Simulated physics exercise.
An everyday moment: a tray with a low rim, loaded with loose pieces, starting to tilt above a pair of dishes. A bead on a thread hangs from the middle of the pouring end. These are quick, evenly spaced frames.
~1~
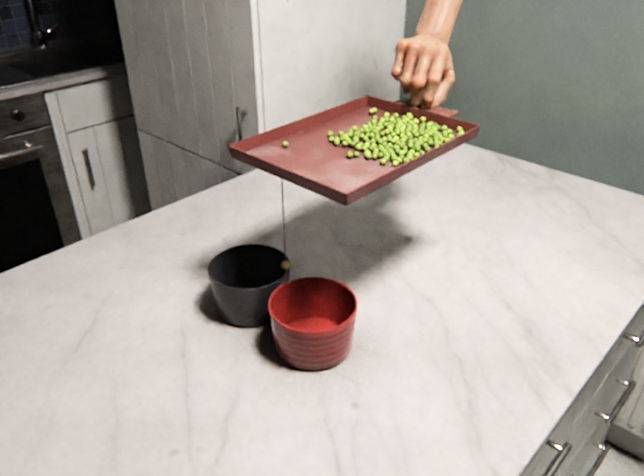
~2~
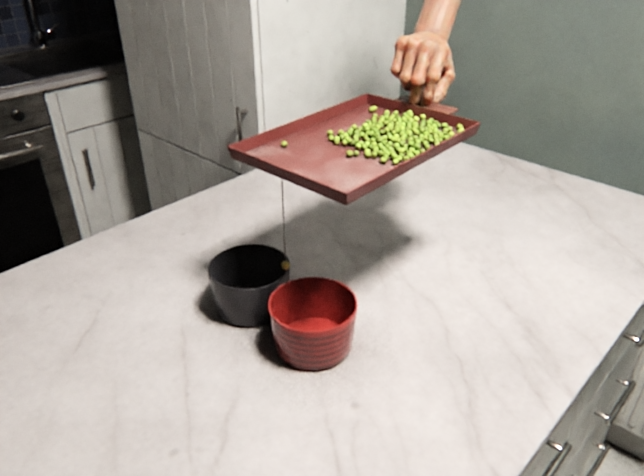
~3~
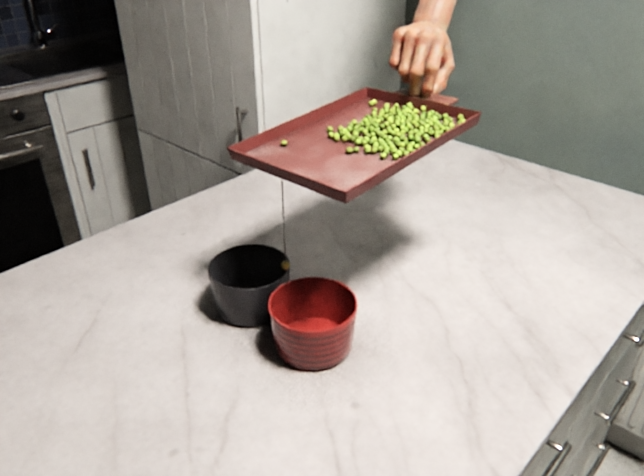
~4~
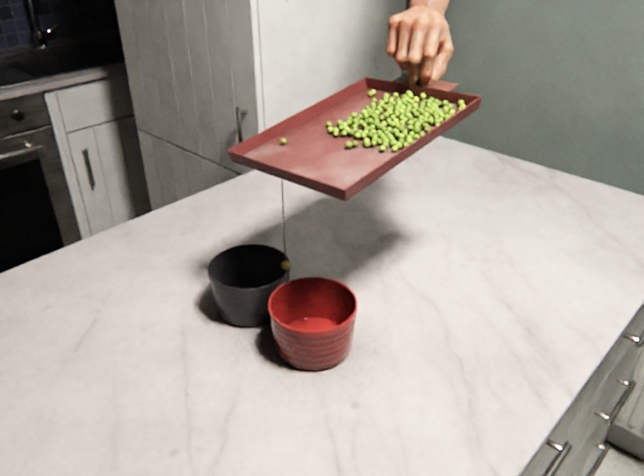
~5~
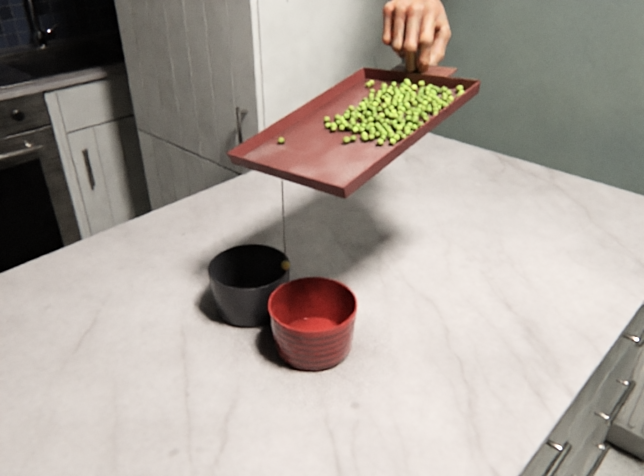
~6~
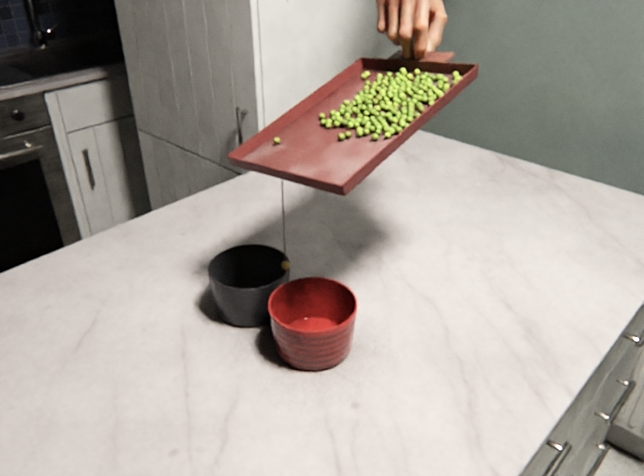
A red tray of green peas, held by a hand above a dark bowl and a red bowl, stays nearly level at first, then tilts gradually as its handle end rises, with some peas beginning to shift toward the lower end.
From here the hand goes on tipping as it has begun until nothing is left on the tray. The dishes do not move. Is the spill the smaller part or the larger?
Caught overall: The larger part.
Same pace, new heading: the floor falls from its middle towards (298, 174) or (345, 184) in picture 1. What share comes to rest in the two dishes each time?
First some 60, then 80 per cent.
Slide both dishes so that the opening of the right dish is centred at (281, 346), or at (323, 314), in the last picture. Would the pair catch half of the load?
At the first place below a half, at the second the smaller part.
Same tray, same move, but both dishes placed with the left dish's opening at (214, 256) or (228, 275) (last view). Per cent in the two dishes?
Roughly 90 per cent, and 60 per cent.
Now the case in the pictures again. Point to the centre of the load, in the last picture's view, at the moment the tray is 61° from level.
Close to (239, 175).
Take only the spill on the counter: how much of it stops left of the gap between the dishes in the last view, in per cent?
Some 100 per cent.
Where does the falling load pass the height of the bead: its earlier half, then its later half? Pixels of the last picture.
The first part at (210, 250); the rest at (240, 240).
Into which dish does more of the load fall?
That is the left one.
Shortly afterwards, tray tipped steeply; near half on the tray; a little in the left dish; near a quarter outside both; near a quarter in the air.
Next, tray tipped right over; near a quarter on the tray; near a third in the left dish; near a quarter outside both; a little in the air.
Some moments later, tray tipped past a quarter turn; near two thirds in the left dish; near a third outside both.
In the end, tray tipped past a quarter turn; none at all in the right dish; near two thirds in the left dish; near a third outside both.
